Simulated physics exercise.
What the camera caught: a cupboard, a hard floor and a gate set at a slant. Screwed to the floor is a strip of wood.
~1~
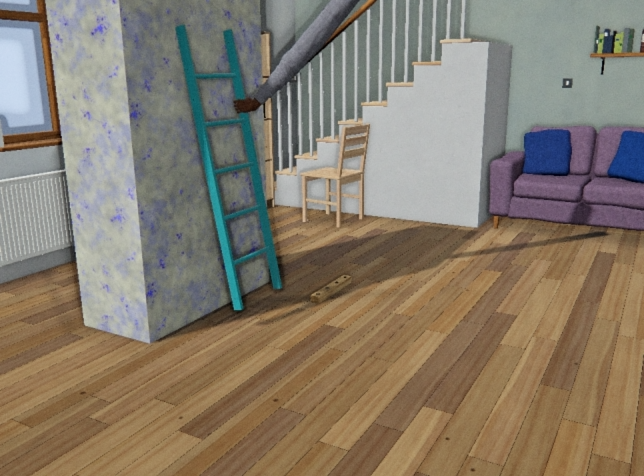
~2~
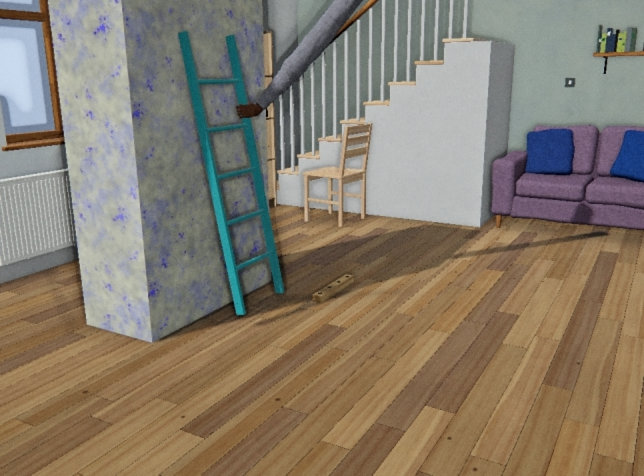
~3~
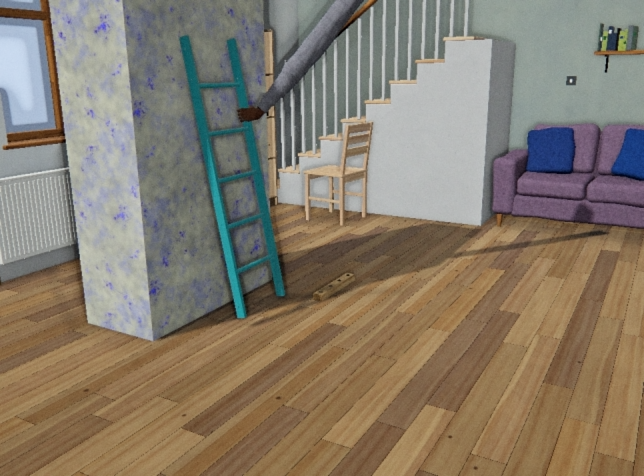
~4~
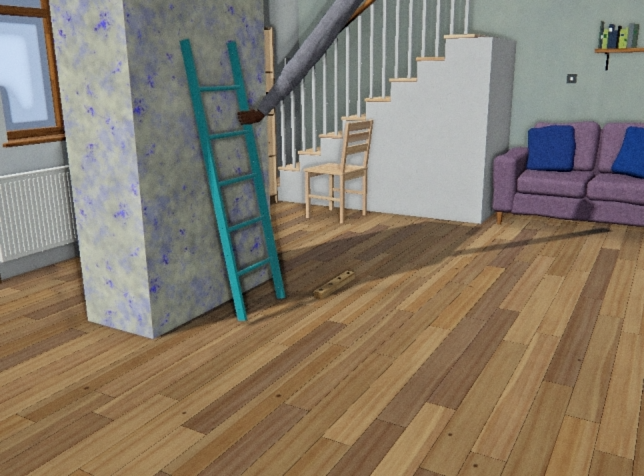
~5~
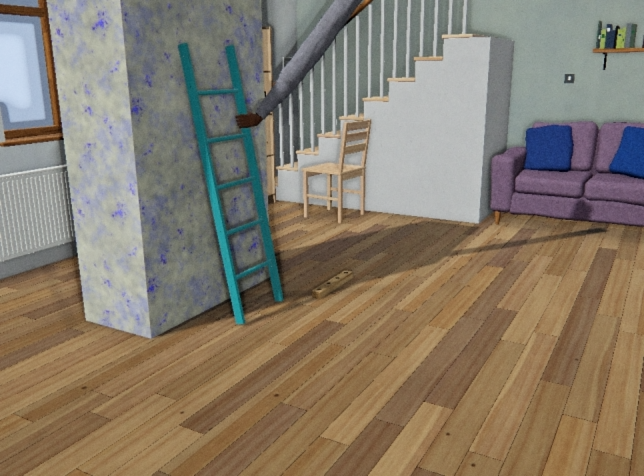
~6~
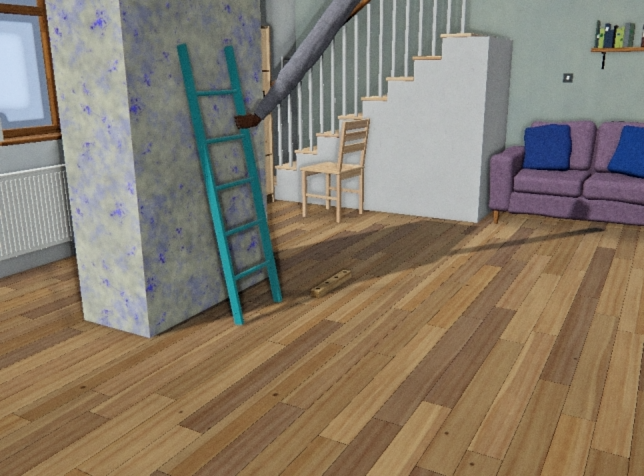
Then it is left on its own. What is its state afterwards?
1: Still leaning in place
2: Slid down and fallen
1.
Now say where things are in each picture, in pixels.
Still on the way; turquoise gate (233, 168); batten (332, 289), in the first picture.
Still on the way; turquoise gate (235, 174); batten (334, 288), in the second picture.
Still on the way; turquoise gate (237, 177); batten (335, 287), in the third picture.
Still on the way; turquoise gate (237, 180); batten (335, 284), in the fourth picture.
Still on the way; turquoise gate (235, 183); batten (333, 284), in the fifth picture.
In place, still held; turquoise gate (234, 184); batten (332, 283), in the sixth picture.
Then, 0.26 s after the last picture, turquoise gate at rest near (234, 184).
At rest, the turquoise gate stays up, near (234, 184).
